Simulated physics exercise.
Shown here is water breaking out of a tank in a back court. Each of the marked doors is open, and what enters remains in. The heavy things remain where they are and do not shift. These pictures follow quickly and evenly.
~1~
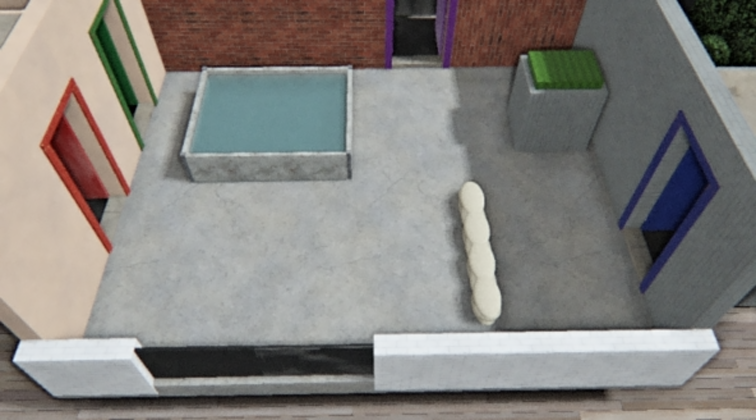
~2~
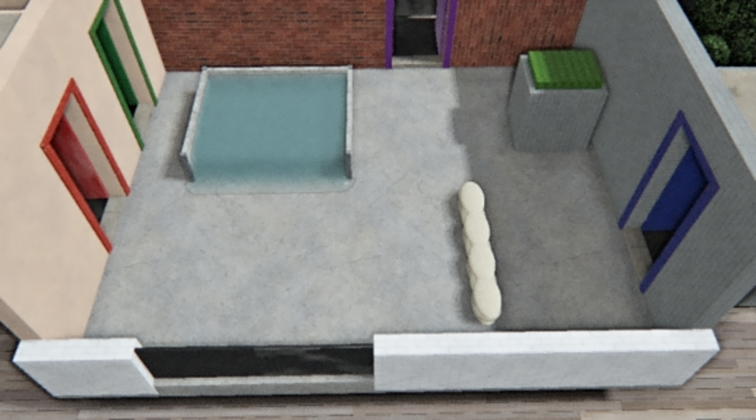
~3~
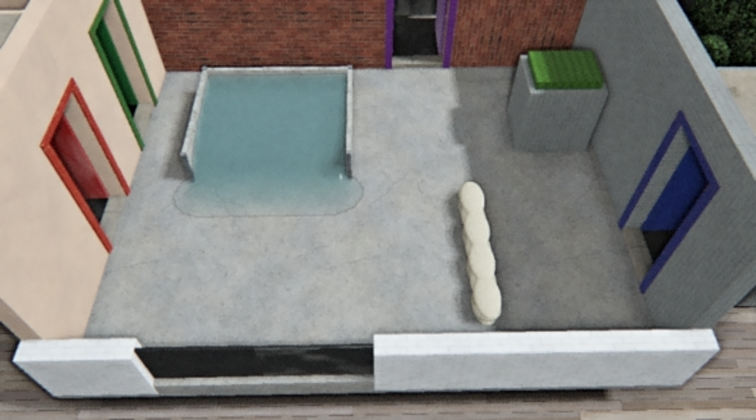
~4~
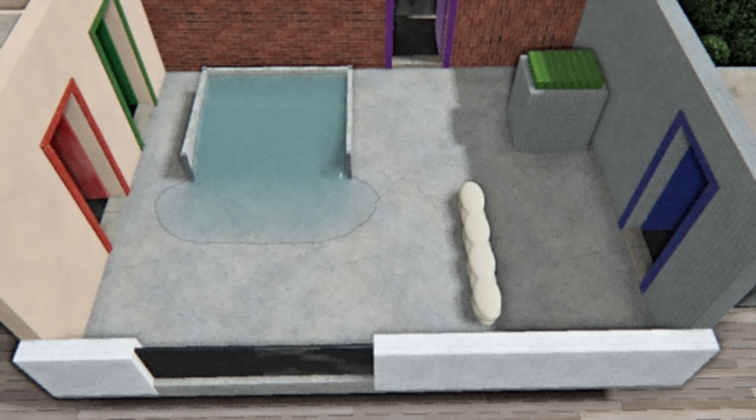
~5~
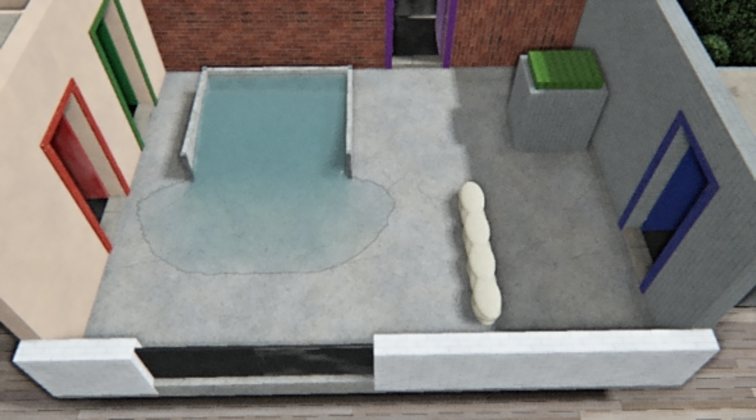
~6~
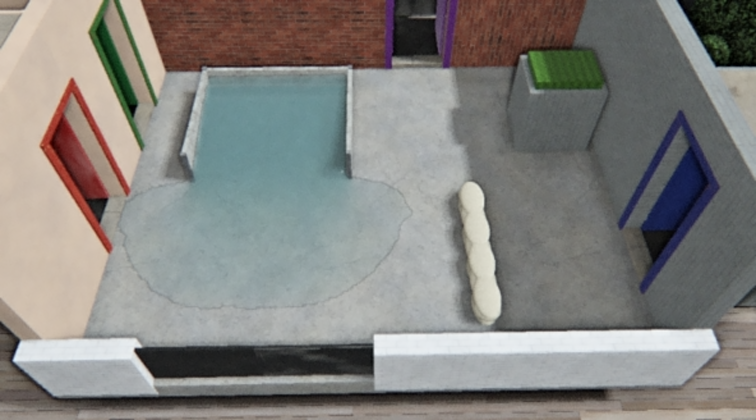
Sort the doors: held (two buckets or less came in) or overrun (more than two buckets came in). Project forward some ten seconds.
Sorted: Purple door held, green door held, red door overrun, blue door held.
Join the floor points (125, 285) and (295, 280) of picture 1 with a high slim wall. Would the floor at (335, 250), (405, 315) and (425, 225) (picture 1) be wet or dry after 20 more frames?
Taking the points in the order given, they are inundated, inundated and inundated.
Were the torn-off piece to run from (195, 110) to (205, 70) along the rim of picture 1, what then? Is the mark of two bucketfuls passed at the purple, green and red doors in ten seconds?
Here's how it goes: The purple door misses the threshold, then the green door crosses the threshold, then the red door misses the threshold.
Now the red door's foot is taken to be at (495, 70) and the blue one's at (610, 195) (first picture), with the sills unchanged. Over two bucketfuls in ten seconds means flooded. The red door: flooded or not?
Red door: Falls short.
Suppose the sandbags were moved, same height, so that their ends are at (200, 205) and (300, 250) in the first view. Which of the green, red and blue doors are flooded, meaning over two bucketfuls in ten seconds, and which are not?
Green: Within the limit; red: Past the limit; blue: Past the limit.
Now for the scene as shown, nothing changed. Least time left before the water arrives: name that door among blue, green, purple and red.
I'd say it's the door marked red.
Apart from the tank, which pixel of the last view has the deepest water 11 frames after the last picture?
I would choose the pixel (74, 368).
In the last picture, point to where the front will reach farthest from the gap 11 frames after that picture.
Roughly at (510, 359).
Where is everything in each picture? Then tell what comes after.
The first picture shows the tank at (273, 112) is whole and still.
In the second picture, the front is at (191, 186), out from the gap at (270, 172).
In the third picture, water pours out at (270, 173) and has run to (180, 199).
In the fourth picture, water pours out at (270, 173) and has run to (170, 222).
In the fifth picture, water pours out at (271, 173) and has run to (154, 236).
In the sixth picture, water pours out at (271, 173) and has run to (172, 292).
A moment on, water covers 35 % of the floor; the purple door not reached, the green door not reached, the red door wet at the sill, nothing in, the blue door not reached.
Next, water covers 40 % of the floor; the purple door not reached, the green door not reached, the red door under two buckets in, the blue door not reached.
Then, water covers 45 % of the floor; the purple door not reached, the green door not reached, the red door under two buckets in, the blue door not reached.
Later, water covers 75 % of the floor; the purple door not reached, the green door wet at the sill, nothing in, the red door over two buckets in, the blue door under two buckets in.
In the end, water covers 95 % of the floor; the purple door wet at the sill, nothing in, the green door wet at the sill, nothing in, the red door far over two buckets in, the blue door under two buckets in.
